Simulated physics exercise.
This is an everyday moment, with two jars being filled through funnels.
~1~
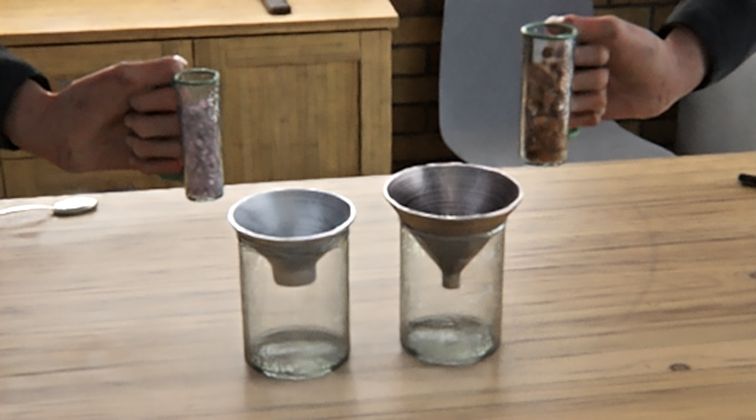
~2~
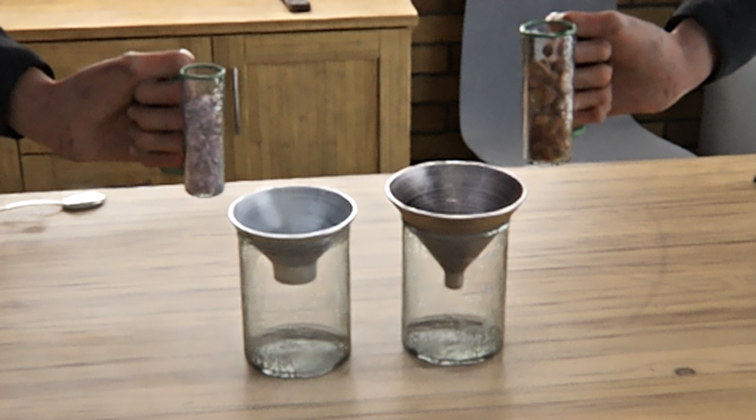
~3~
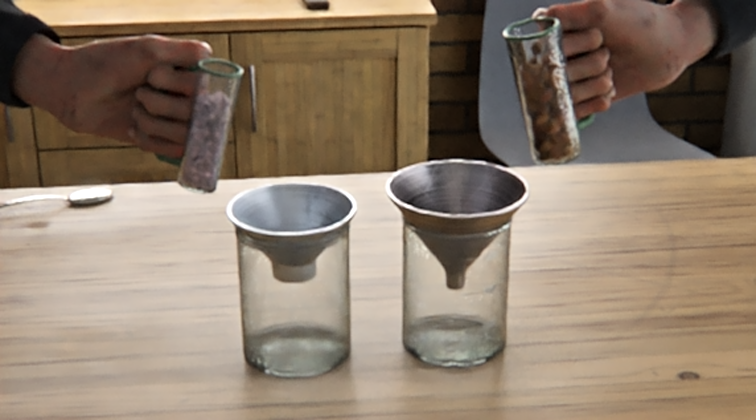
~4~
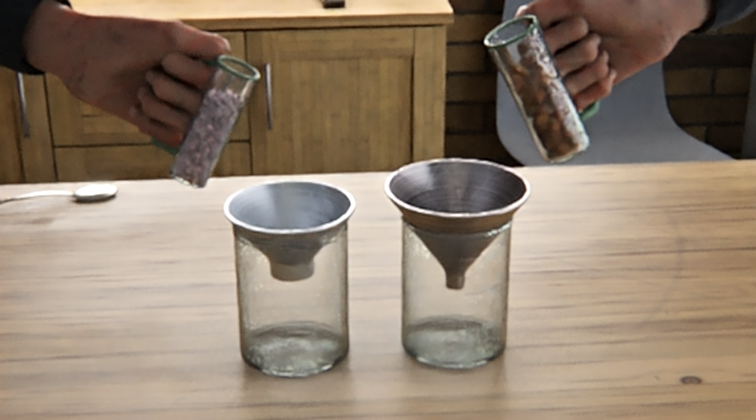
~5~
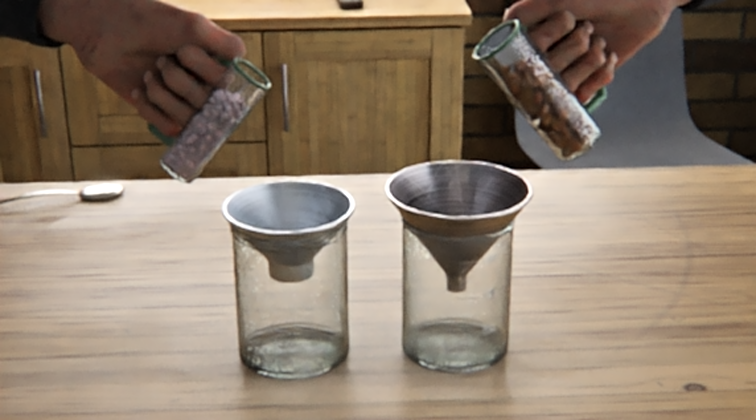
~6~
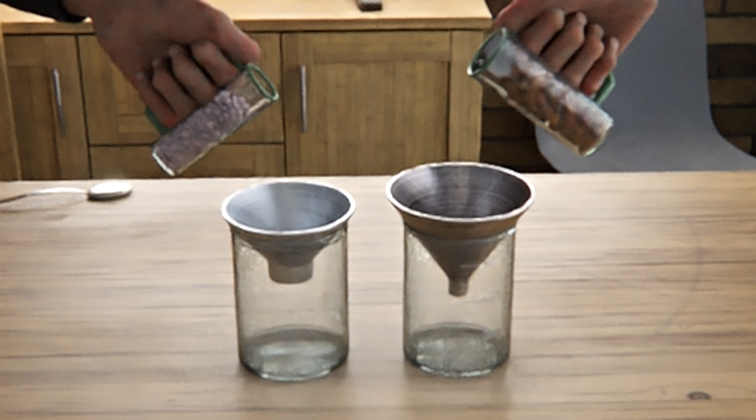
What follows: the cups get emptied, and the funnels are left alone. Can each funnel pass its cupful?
The left funnel lets everything through; the right one jams.
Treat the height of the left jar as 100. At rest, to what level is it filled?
10 per cent or so.
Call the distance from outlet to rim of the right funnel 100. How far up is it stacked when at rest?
It sits at around 80 per cent.
Then, 0.44 s on from there, left, the whole lot still in the cup; right, the whole lot still in the cup.
Then, 0.83 s on from there, left, the bulk still in the cup, a little in or over the funnel, only a few down in the jar; right, the whole lot still in the cup.
Then, 1.16 s on from there, left, a little still in the cup, near a third in or over the funnel, near half down in the jar; right, near half still in the cup, near half in or over the funnel, only a few down in the jar.
In the end, left, the whole lot down in the jar; right, all but a few stuck in the funnel, only a few down in the jar.
